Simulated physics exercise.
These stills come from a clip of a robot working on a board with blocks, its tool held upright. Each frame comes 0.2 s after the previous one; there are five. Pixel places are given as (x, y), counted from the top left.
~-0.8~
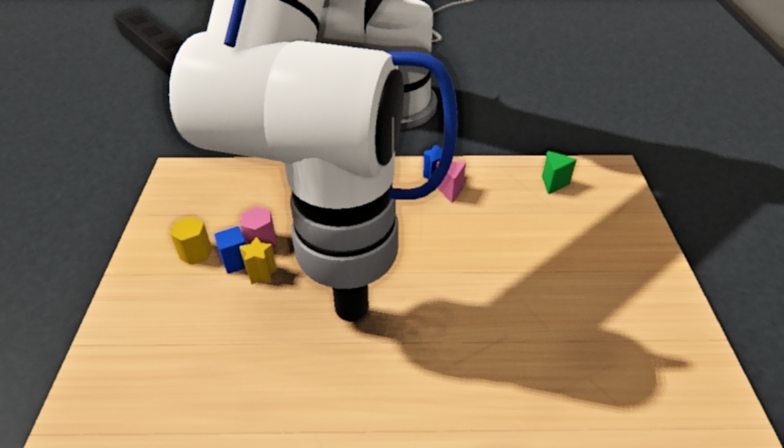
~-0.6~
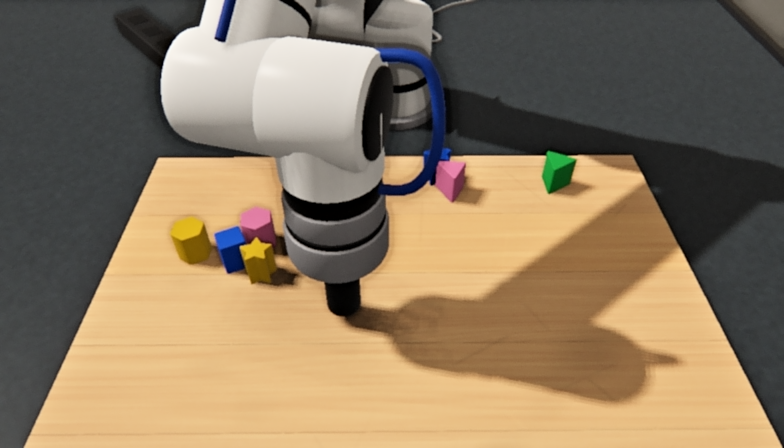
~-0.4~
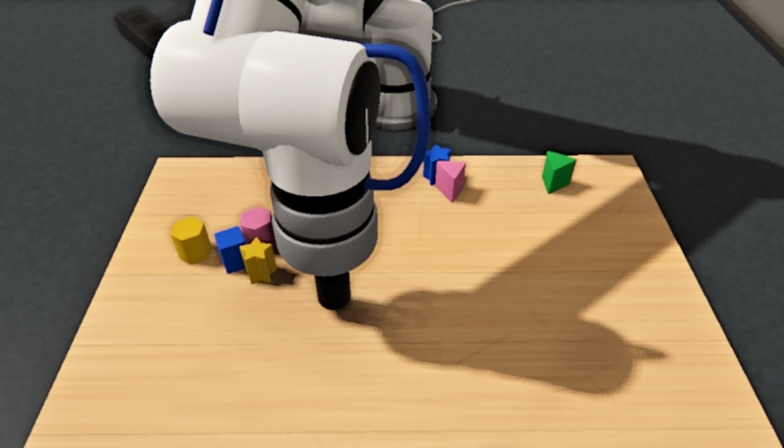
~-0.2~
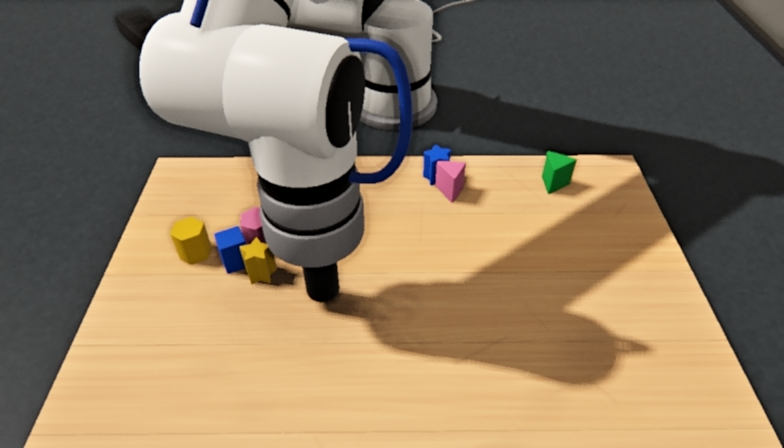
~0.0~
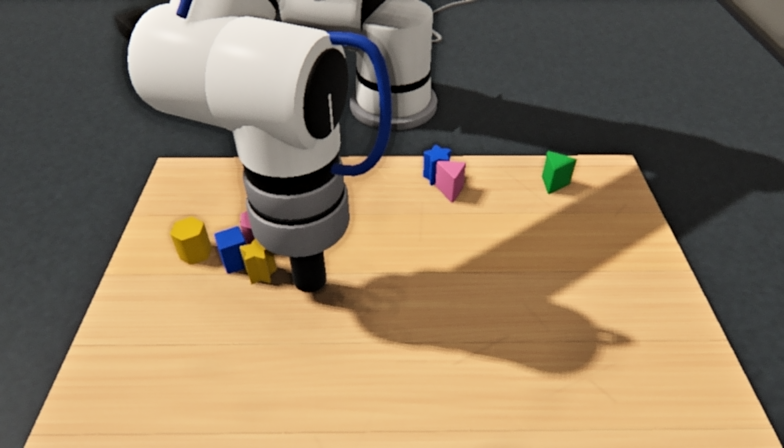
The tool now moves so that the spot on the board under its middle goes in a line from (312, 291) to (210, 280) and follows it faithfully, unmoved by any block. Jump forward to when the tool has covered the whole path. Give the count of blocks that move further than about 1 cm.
The result: Two blocks.
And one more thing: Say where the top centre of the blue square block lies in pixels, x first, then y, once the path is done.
Roughly at (218, 217).
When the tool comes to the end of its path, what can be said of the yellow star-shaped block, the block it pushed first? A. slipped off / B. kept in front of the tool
That would be A.
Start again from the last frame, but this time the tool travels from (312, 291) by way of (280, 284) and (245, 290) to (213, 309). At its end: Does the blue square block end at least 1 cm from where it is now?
Yes, it checks out.
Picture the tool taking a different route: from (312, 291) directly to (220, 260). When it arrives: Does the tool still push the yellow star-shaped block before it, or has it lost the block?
I believe the yellow star-shaped block keeps its place ahead of the tool.
On the path given first. One third of the way, tool (275, 278); yellow star-shaped block (251, 247), turned 15° clockwise.
Two thirds of the way, tool (241, 274); blue square block (220, 225), turned 30° anticlockwise; yellow star-shaped block (234, 239), turned 65° clockwise.
At the end, tool (207, 270); yellow six-sided block not moved; blue square block (218, 217); yellow star-shaped block (217, 236), turned 100° clockwise.
